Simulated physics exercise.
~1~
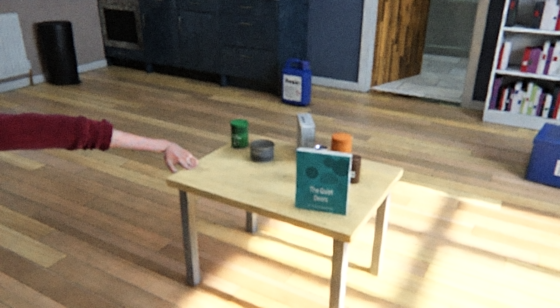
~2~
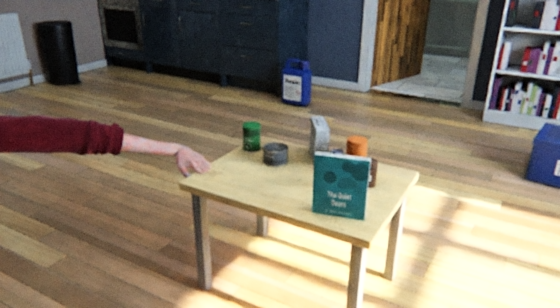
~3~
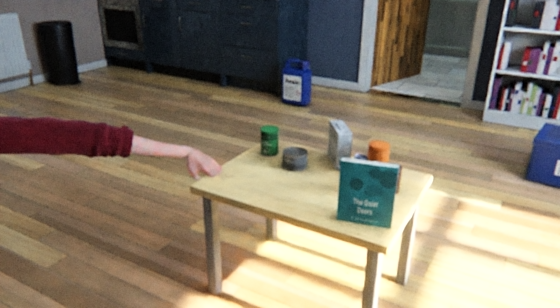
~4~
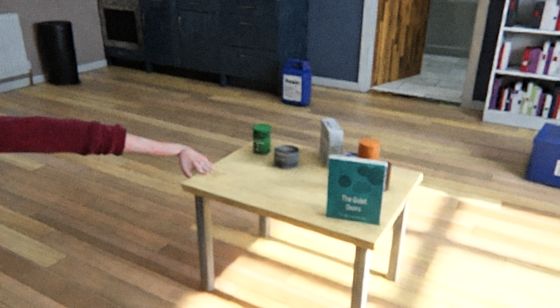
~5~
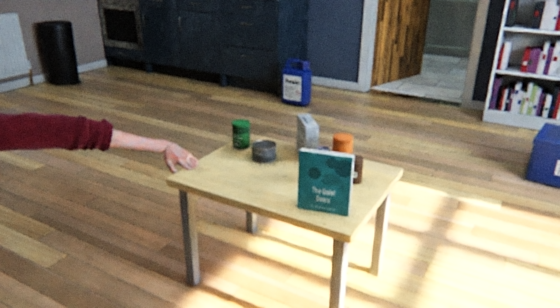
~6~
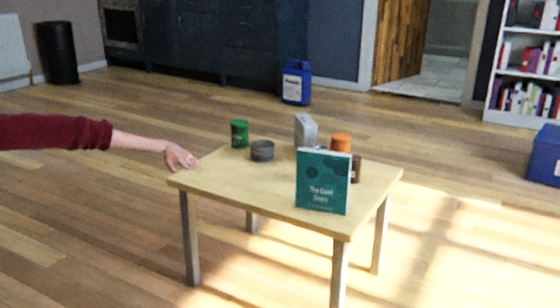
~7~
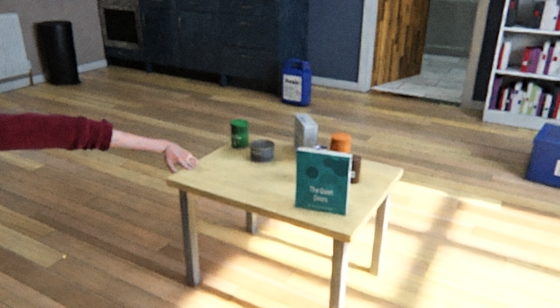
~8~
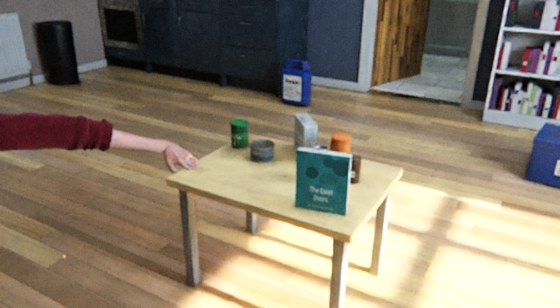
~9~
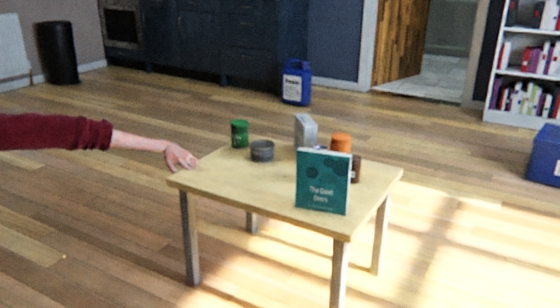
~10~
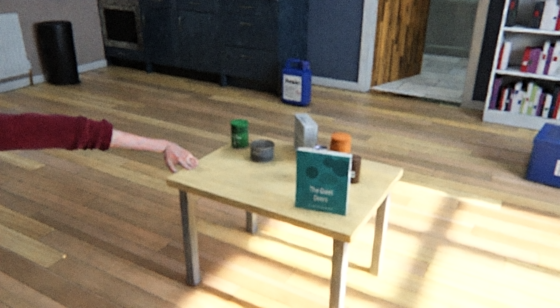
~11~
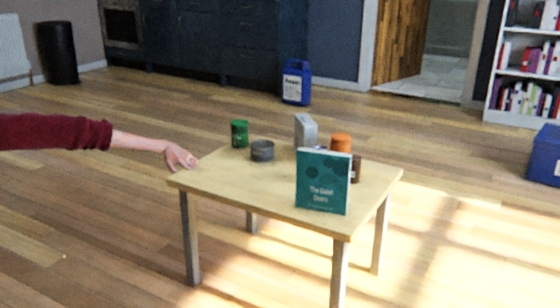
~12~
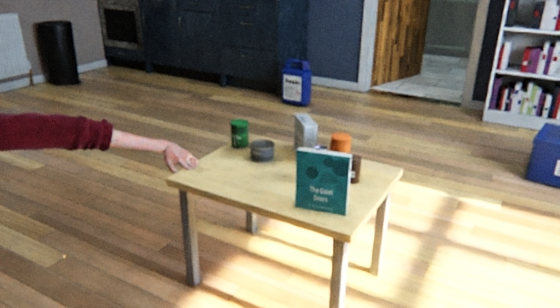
In a wood-floored room, a hand in a dark red sleeve holds the edge of a small light table bearing a turquoise book, tins and other containers, moves it right, then draws it back left, and it comes to rest with the book still standing.
